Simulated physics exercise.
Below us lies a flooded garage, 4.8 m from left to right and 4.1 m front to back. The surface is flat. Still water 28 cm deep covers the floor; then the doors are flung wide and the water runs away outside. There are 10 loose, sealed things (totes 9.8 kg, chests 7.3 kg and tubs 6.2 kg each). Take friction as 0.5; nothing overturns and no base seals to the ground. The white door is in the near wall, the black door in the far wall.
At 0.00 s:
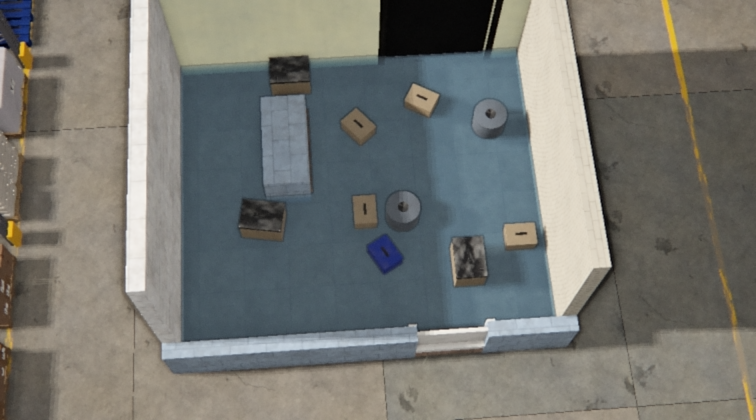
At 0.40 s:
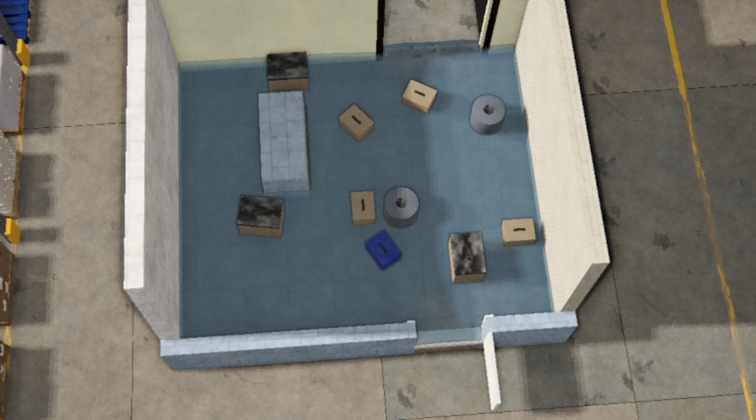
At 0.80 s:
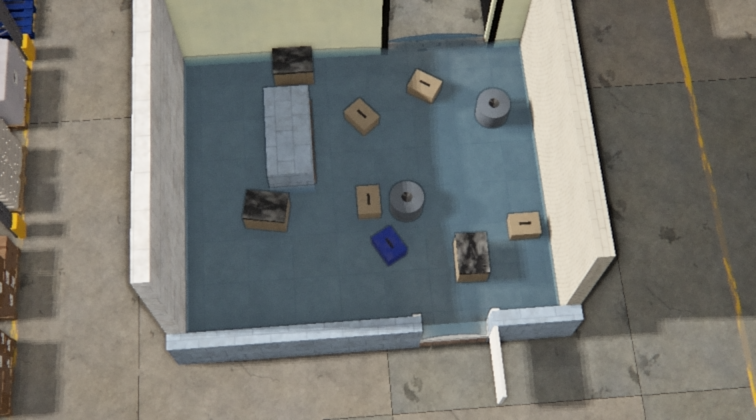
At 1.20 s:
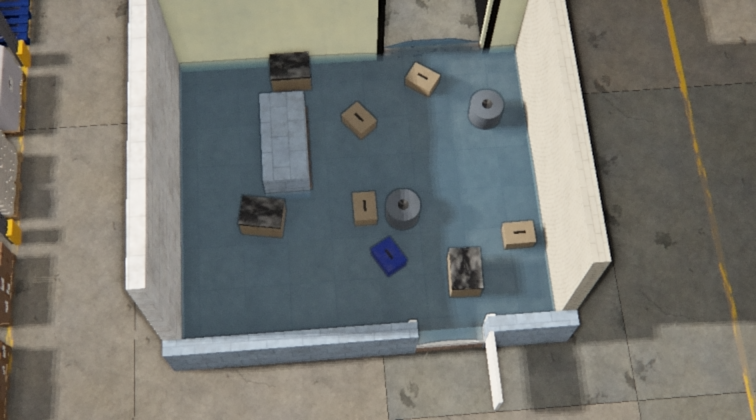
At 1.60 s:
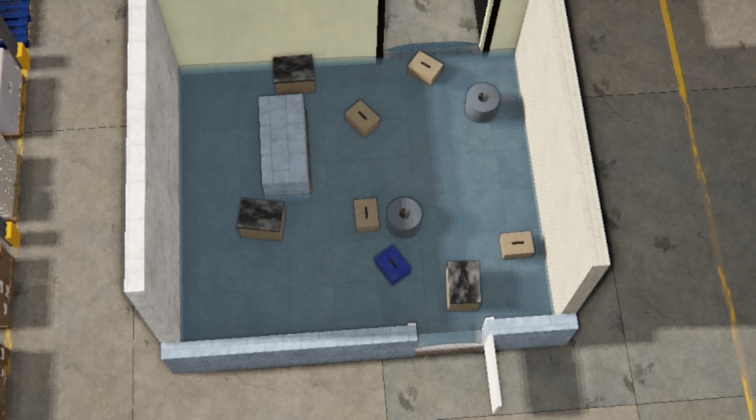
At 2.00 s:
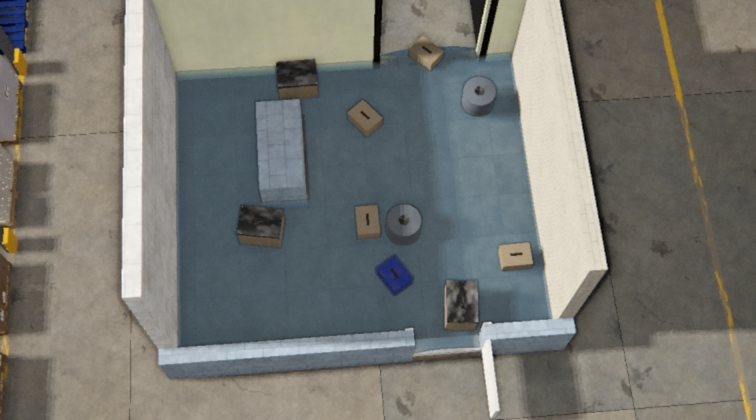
The white near door and black far door opened on a flooded garage, then the loose boxes and tubs slowly drifted, the blue one slightly nearer the front and a tan one into the far doorway.
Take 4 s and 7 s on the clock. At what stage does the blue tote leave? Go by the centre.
That happens between the two times.
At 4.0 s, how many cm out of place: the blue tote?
Roughly 100 cm by then.
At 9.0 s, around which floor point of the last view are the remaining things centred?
Around (438, 219).
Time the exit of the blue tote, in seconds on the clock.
Near 5.0 s.
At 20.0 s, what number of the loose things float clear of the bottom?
At that moment 1.
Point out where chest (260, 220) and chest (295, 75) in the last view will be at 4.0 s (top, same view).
Near (301, 218) and (360, 71).
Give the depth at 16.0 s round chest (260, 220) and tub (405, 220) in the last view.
Roughly 9 and 10 cm.
After 4.0 s the blue tote is near (442, 293), 0.9 m from its start, afloat; 2 of 10 are out; 8 afloat.
After 9.0 s the blue tote has gone out (at 5.1 s); 6 of 10 are out; 4 afloat.
After 16.0 s the blue tote has gone out (at 5.1 s); 6 of 10 are out; 4 afloat.
After 20.0 s the blue tote has gone out (at 5.1 s); 9 of 10 are out; 1 afloat.
